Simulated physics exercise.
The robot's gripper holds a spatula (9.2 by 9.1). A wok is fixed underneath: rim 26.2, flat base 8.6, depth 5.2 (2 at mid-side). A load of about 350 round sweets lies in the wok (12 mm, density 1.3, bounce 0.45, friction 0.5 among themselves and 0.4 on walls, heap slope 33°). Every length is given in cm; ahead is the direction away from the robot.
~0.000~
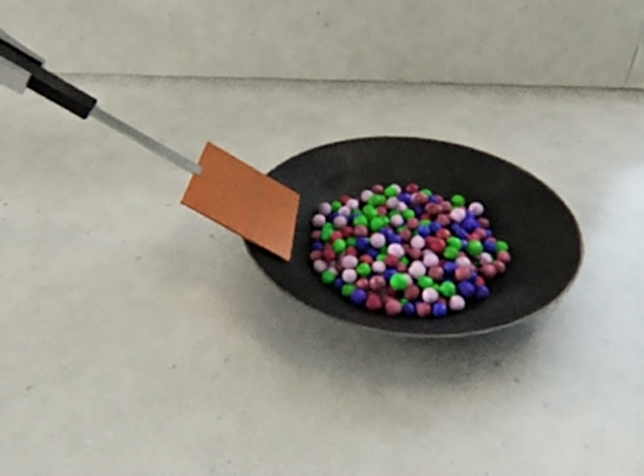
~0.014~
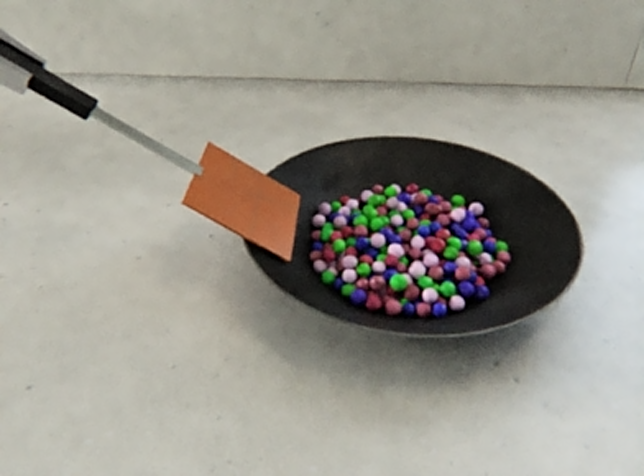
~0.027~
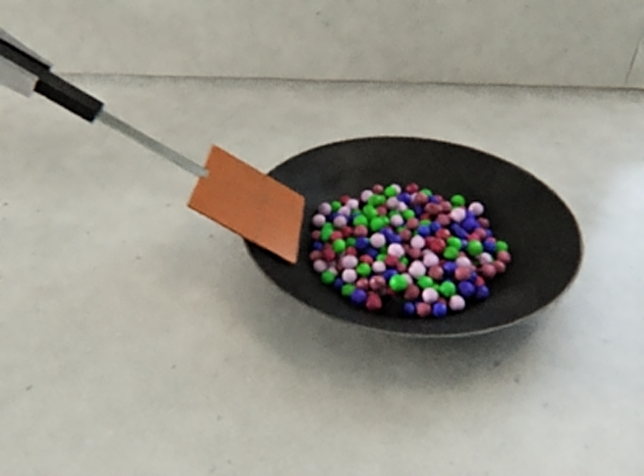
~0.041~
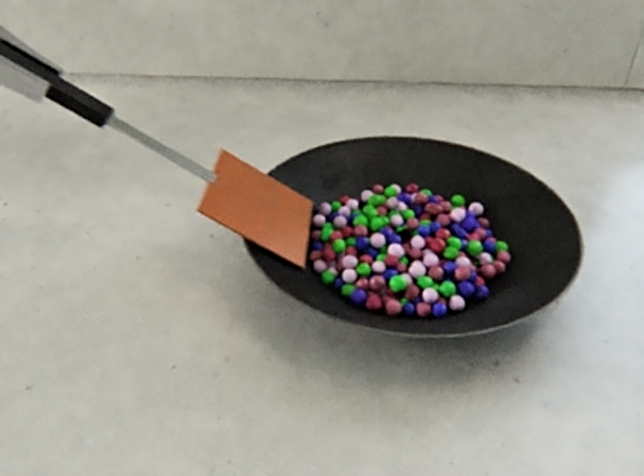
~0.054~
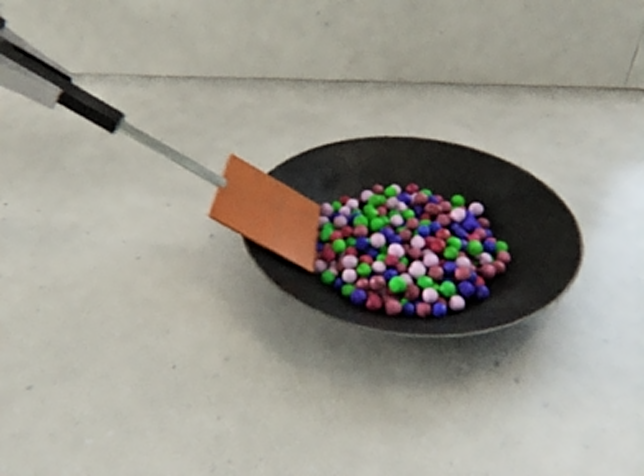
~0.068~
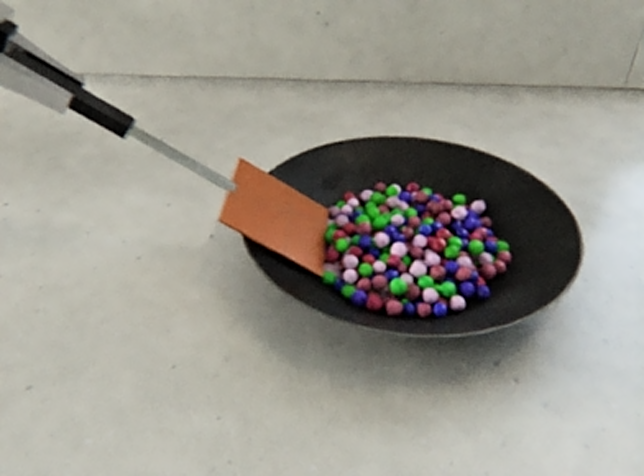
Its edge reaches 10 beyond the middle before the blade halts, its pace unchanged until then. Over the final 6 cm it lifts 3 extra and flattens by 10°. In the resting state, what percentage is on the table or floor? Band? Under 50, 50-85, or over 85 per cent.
Under 50 per cent.
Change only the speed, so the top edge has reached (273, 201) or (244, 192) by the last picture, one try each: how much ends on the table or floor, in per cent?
Close to 60 per cent in the first try and close to 50 per cent in the second.
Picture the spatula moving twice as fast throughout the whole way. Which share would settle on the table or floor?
About 65 %.
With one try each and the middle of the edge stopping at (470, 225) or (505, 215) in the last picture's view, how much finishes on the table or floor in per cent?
Close to 0 and close to 20 per cent, respectively.
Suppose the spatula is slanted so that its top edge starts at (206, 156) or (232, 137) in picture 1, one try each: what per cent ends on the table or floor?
Close to 45 and 45 percent respectively.
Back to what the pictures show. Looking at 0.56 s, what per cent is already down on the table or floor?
I'd put it at around 40 per cent.
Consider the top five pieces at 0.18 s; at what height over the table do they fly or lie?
Height: Approx. 6 cm.
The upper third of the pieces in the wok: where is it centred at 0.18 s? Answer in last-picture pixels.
Estimated point: Close to (487, 234).
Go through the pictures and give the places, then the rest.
The first picture shows spatula top edge at (195, 169), sloping 34°; upper third of the load around (405, 237), from x 315 to 505, top at y 190; 351 in the wok.
The second picture shows spatula top edge at (196, 170), sloping 34°; upper third of the load around (405, 237), from x 315 to 505, top at y 190.
The third picture shows spatula top edge at (201, 173), sloping 34°; upper third of the load around (405, 237), from x 315 to 505, top at y 190.
The fourth picture shows spatula top edge at (210, 177), sloping 34°; upper third of the load around (405, 237), from x 315 to 505, top at y 190.
The fifth picture shows spatula top edge at (220, 182), sloping 34°; upper third of the load around (405, 237), from x 315 to 505, top at y 190.
The sixth picture shows spatula top edge at (230, 186), sloping 34°; upper third of the load around (410, 237), from x 325 to 505, top at y 190; 351 in the wok.
By 0.18 s, sloping 34°, highest piece 7 above the table; 349 in the wok, 2 on the blade or in flight.
By 0.30 s, sloping 31°, highest piece 8 above the table; 333 in the wok, 2 on the table or floor, 16 on the blade or in flight.
By 0.56 s, sloping 24°, highest piece 6 above the table; 201 in the wok, 148 on the table or floor, 2 on the blade or in flight.
By 1.61 s, sloping 24°, highest piece 5 above the table; 201 in the wok, 150 on the table or floor.
Final count, 201 in the wok, 150 on the table or floor. That is 43 % on the table or floor.
